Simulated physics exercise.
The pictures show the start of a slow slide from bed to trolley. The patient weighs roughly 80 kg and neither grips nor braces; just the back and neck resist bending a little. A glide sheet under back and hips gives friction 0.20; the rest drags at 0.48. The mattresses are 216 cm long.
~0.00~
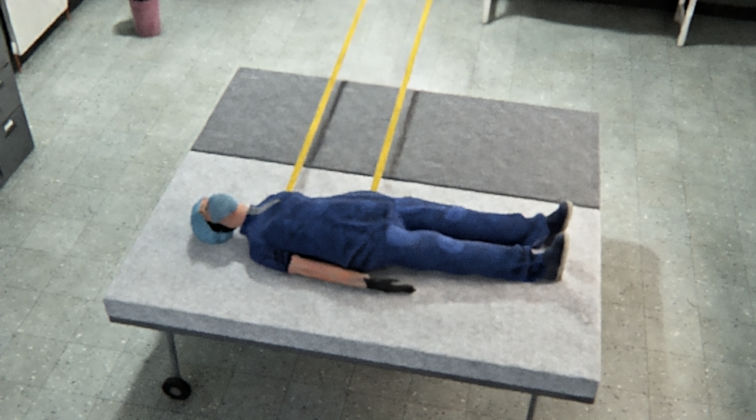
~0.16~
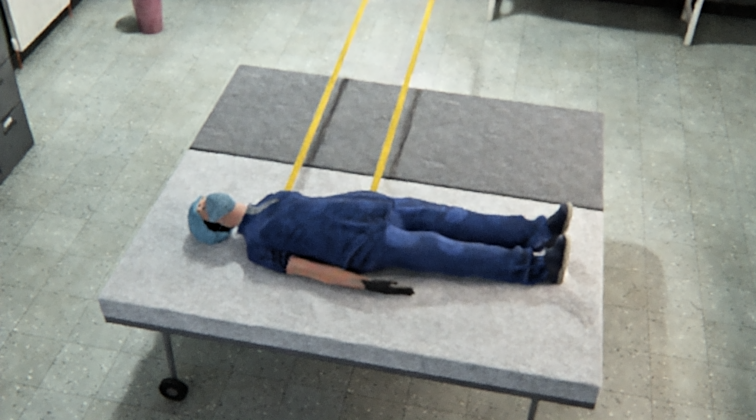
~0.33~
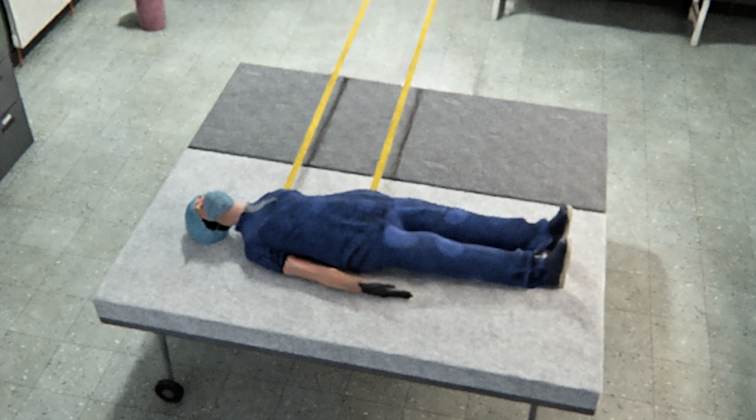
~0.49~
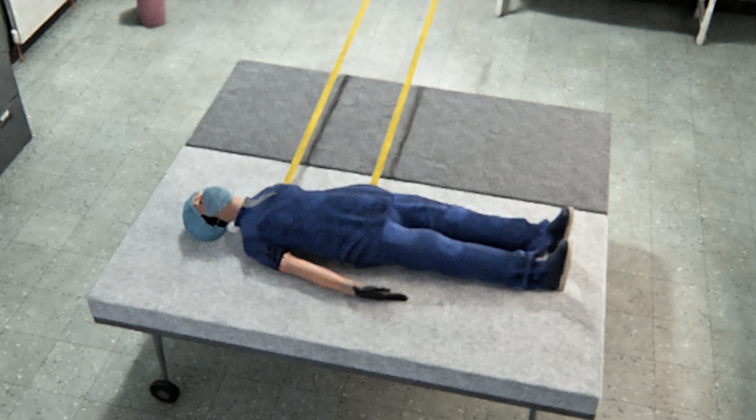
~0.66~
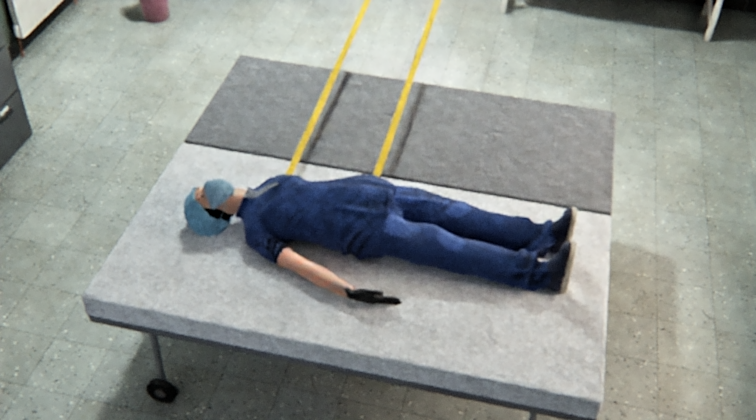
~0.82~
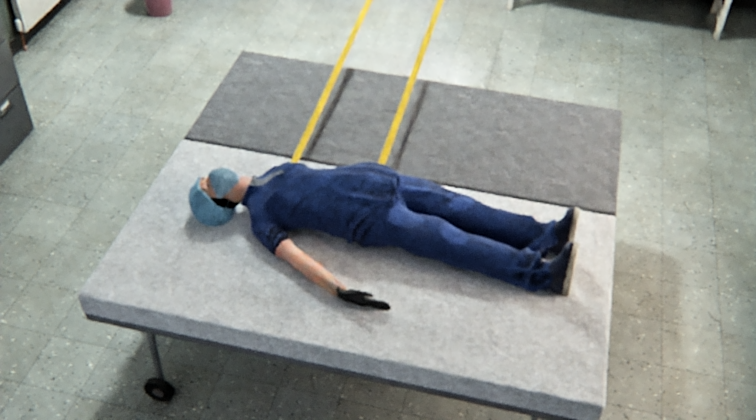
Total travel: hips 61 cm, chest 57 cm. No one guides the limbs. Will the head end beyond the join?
The head stops short of the join.
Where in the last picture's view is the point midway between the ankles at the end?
Near (533, 239).
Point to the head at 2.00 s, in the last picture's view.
At about (243, 147).
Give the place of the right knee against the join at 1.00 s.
Some 46 cm short of it.
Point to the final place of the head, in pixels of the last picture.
Near (243, 147).
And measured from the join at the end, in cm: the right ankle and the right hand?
Right ankle 48 short, right hand 72 short.
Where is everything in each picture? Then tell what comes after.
Head (212, 219), right ankle (543, 267), right knee (452, 255); pull at the hips 0 cm, in the first picture.
Head (209, 218), right ankle (544, 269), right knee (452, 257); pull at the hips 0 cm, in the second picture.
Head (206, 218), right ankle (545, 273), right knee (451, 258); pull at the hips 2 cm, in the third picture.
Head (204, 215), right ankle (545, 275), right knee (451, 256); pull at the hips 6 cm, in the fourth picture.
Head (206, 209), right ankle (548, 276), right knee (453, 252); pull at the hips 12 cm, in the fifth picture.
Head (211, 200), right ankle (550, 277), right knee (456, 246); pull at the hips 20 cm, in the sixth picture.
After 1.00 s the head is 40 cm short of the join, near (219, 188) in the last picture's view.
After 1.50 s the head is 16 cm short of the join, near (238, 157) in the last picture's view.
After 2.00 s the head is 9 cm short of the join, near (243, 147) in the last picture's view; the right ankle 48 cm short of the join.
Final state at 2.6 s, head stops short of the join; left hand crosses the join; right hand stops short of the join; left ankle stops short of the join; right ankle stops short of the join; right knee stops short of the join.
